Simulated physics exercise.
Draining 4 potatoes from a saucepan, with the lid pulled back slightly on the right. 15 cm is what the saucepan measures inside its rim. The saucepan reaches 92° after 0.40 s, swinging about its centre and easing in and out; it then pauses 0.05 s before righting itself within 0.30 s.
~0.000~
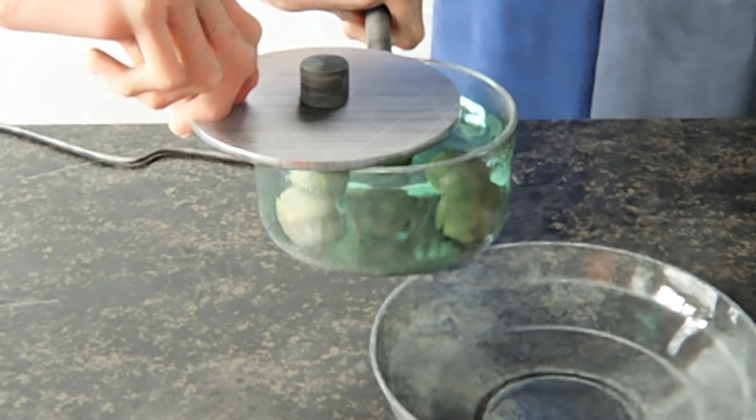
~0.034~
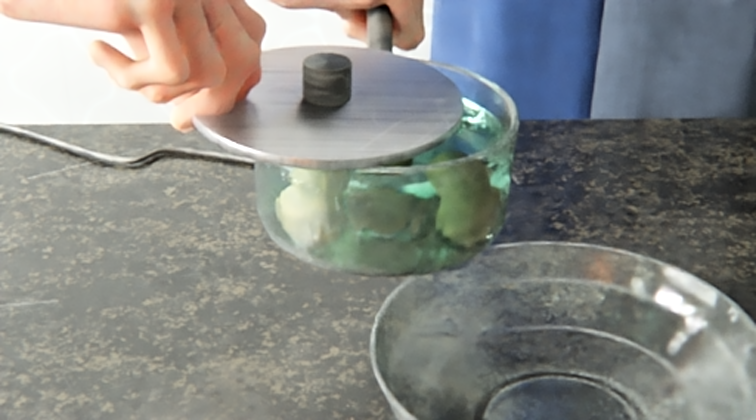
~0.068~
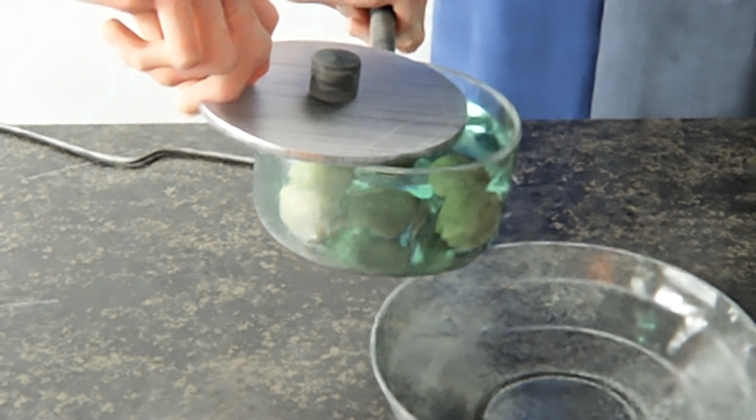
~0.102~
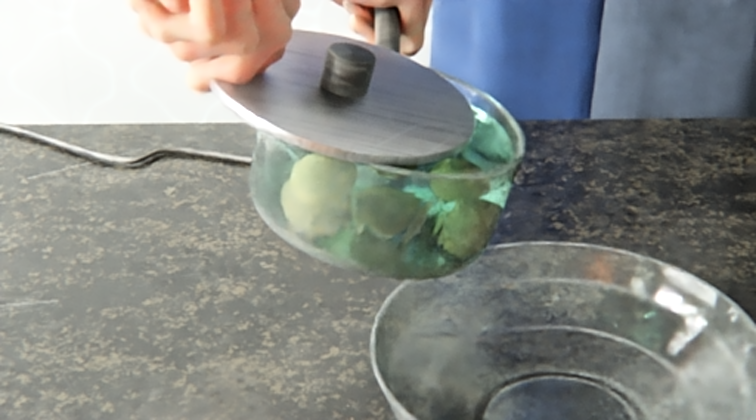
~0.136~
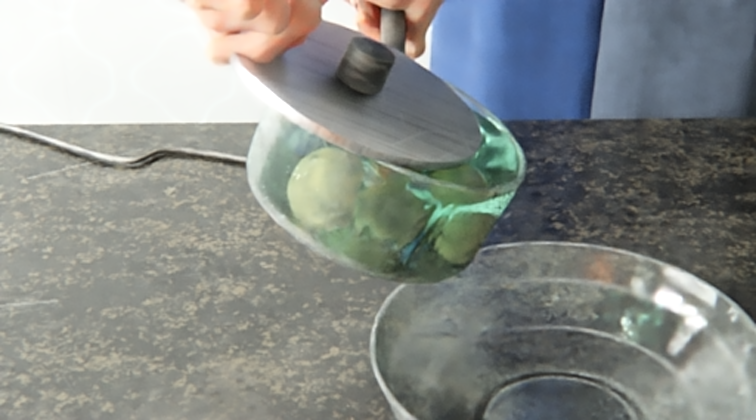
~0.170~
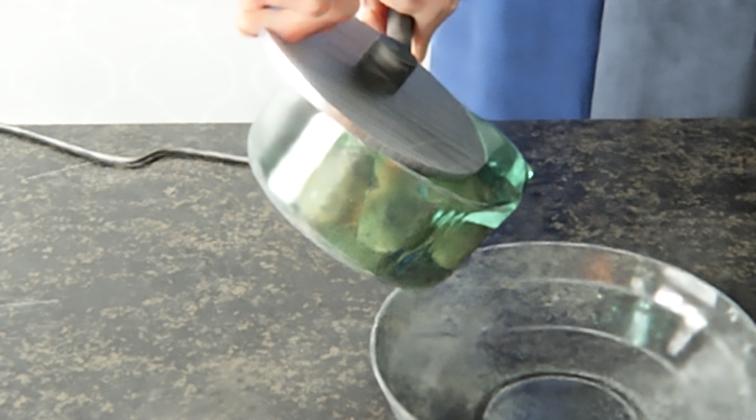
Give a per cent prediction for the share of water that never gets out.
I would say close to 25 per cent is left.
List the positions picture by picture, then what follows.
It leans 0°; its right rim is at (514, 110); the water meets the walls at (259, 135) and (508, 133); the lid's edge is at (458, 100), 28 mm short of the rim, in the first frame.
It leans 2°; its right rim is at (515, 114); the water meets the walls at (260, 134) and (509, 134), in the second frame.
It leans 6°; its right rim is at (518, 124); the water meets the walls at (261, 130) and (512, 137), in the third frame.
It leans 14°; its right rim is at (521, 140); the water meets the walls at (264, 126) and (516, 142), in the fourth frame.
It leans 24°; its right rim is at (522, 161); the water meets the walls at (264, 124) and (523, 148), in the fifth frame.
It leans 35°; its right rim is at (517, 185); the water meets the walls at (259, 119) and (488, 153); 4 per cent is over the edge; the lid's edge is at (480, 149), 28 mm short of the rim, in the sixth frame.
By 0.32 s the tilt is 83° and 60 per cent of the water is still in the saucepan.
By 0.43 s the tilt is 92° and 35 per cent of the water is still in the saucepan.
By 0.54 s the tilt is 74° and 26 per cent of the water is still in the saucepan.
By 0.66 s the tilt is 19° and 25 per cent of the water is still in the saucepan.
At rest 25 per cent of the water is still in the saucepan.
